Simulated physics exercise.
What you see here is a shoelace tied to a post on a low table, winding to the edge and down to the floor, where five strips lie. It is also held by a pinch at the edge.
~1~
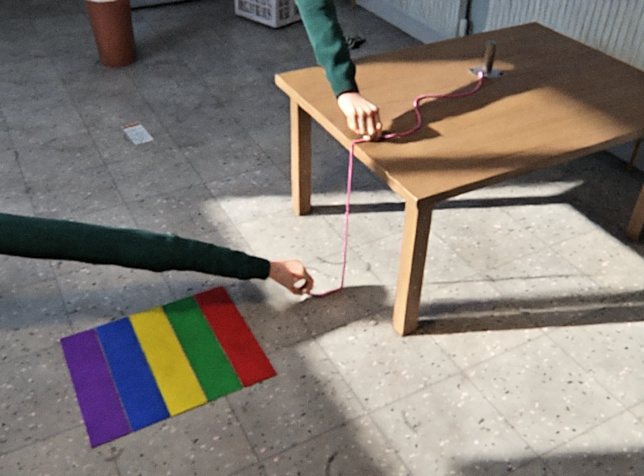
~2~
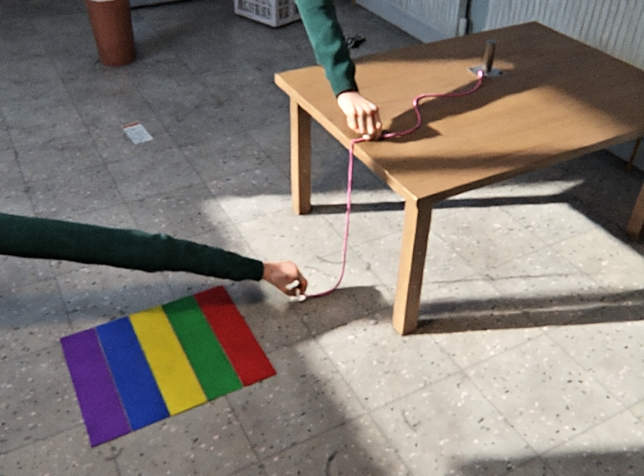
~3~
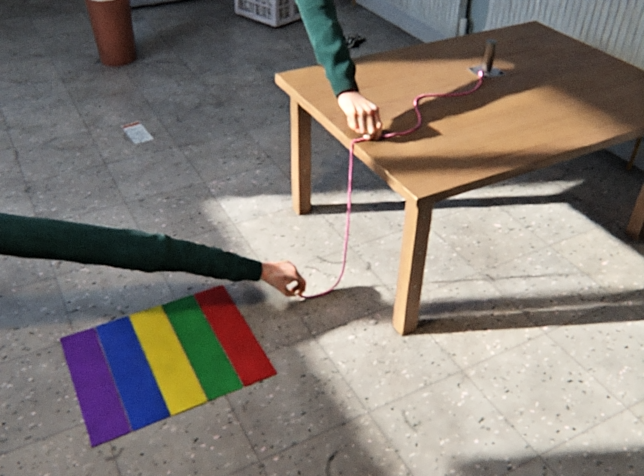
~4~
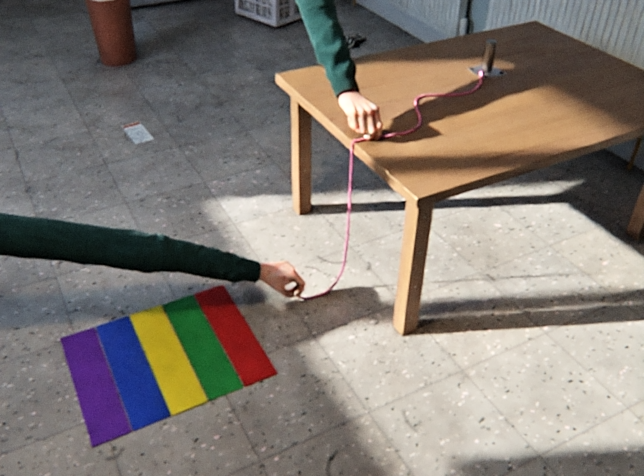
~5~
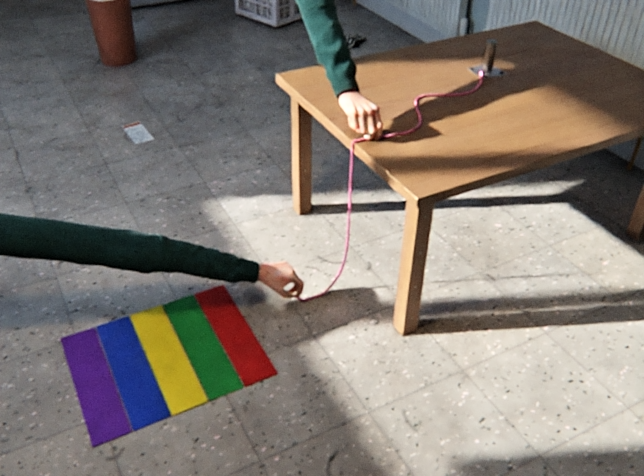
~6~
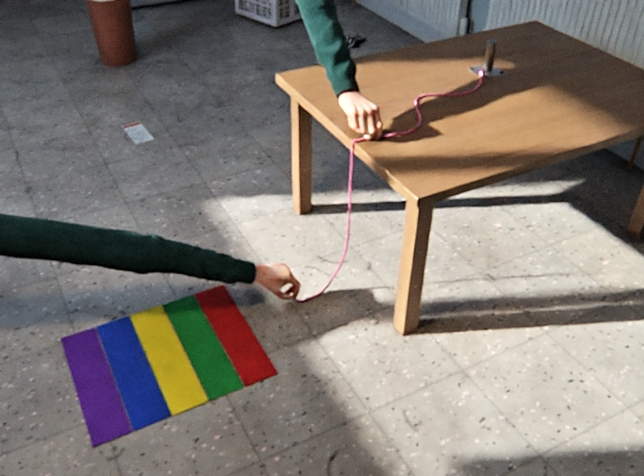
The clip opens on a pink shoelace winding from a post across a low table, pinched at the edge by one hand while another holds its lower end near five coloured strips on the floor. The lower hand then shifts slightly left, drawing the hanging lace into a gentle curve, while the upper hand stays still.
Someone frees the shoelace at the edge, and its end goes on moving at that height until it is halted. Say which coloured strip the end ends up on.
It ends up on the yellow strip.
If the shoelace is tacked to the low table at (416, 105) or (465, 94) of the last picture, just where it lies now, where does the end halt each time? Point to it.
In order of the tries, it's near (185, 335) and near (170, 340).
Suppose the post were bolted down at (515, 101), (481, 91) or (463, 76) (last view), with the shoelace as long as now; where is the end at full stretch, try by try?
In order, near (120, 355), (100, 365) and (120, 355).
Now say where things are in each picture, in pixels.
In the first picture, end (305, 292); red (251, 363); green (216, 376); yellow (181, 389); blue (143, 404); purple (105, 418).
In the second picture, end (298, 293); shoelace through (478, 85) (424, 96) (417, 128) (352, 149) (348, 214) (343, 272).
In the third picture, end (297, 294).
In the fourth picture, end (296, 294); shoelace through (479, 85) (424, 96) (417, 128) (352, 149) (349, 214) (342, 272).
In the fifth picture, end (294, 295).
In the sixth picture, end (291, 296); shoelace through (479, 84) (424, 96) (417, 128) (353, 148) (349, 214) (336, 272).
Soon after, end near (214, 323); over red.
After that, end near (181, 335); over green.
At the stop, end near (161, 342); over yellow. The yellow one.
